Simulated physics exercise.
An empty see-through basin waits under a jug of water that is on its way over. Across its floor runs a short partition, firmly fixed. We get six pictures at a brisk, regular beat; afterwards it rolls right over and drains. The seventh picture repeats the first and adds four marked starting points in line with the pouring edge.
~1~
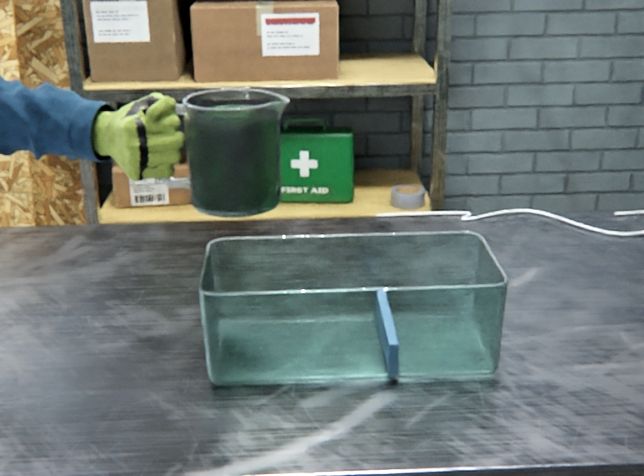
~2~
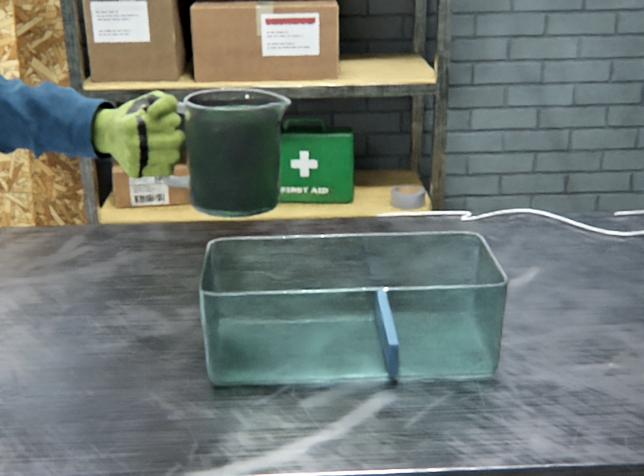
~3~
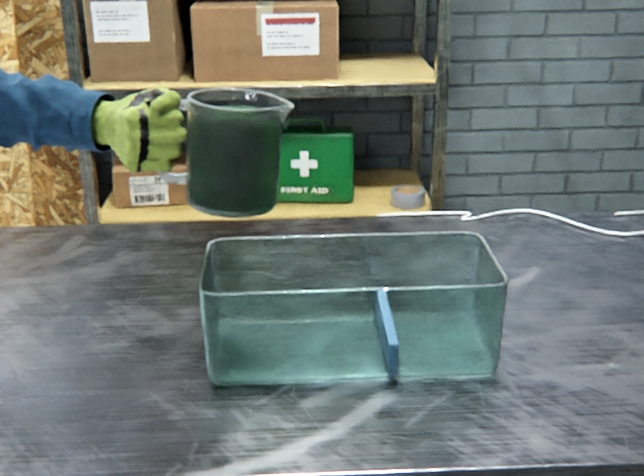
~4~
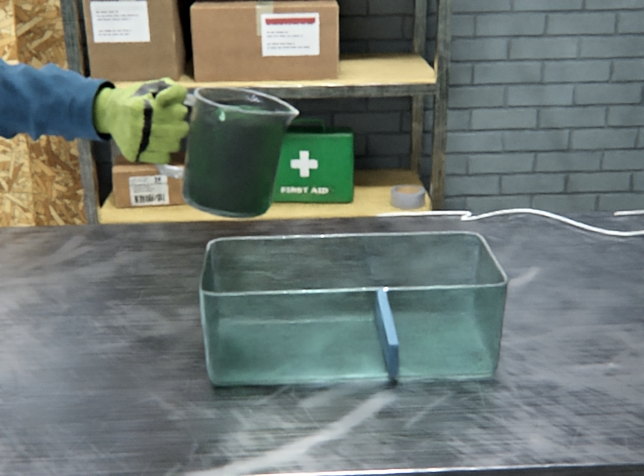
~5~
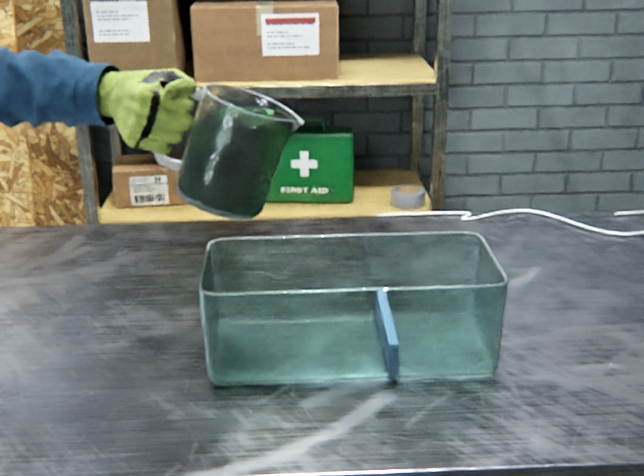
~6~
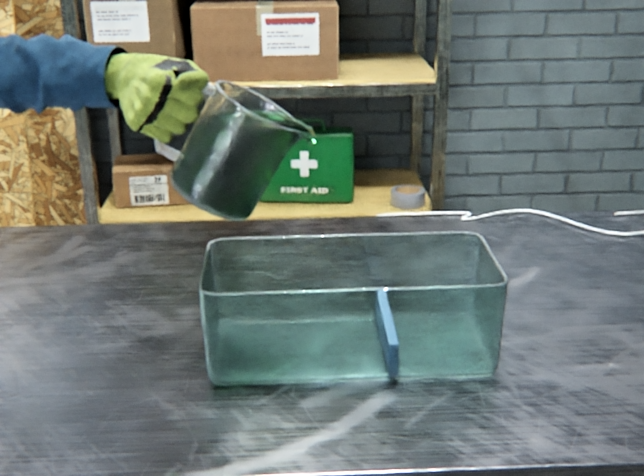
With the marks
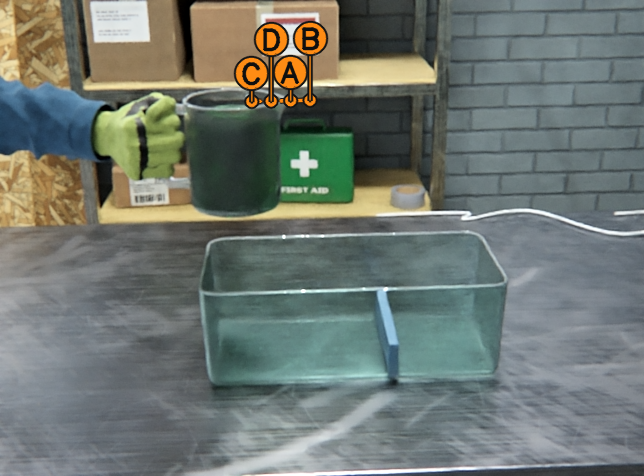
To begin with, a green-gloved hand holds a clear jug of dark water upright, above and to the left of an empty see-through basin with a short blue partition. The hand then tilts the jug steadily to the right, and water just edges over its lip while the basin stays still.
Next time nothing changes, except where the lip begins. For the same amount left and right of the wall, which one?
It is B.
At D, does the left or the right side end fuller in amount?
The left one.
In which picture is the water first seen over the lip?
Picture 6.
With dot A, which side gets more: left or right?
More ends on the left.
On the marked copy, A at (290, 100); B at (310, 100); C at (251, 101); D at (271, 101).
If A is chosen, about 85 % ends left of the wall and 12 % right of it; 3 % is lost outside.
If B is chosen, about 50 % ends left of the wall and 50 % right of it.
If C is chosen, about 93 % ends left of the wall and 6 % right of it.
If D is chosen, about 94 % ends left of the wall and 4 % right of it.
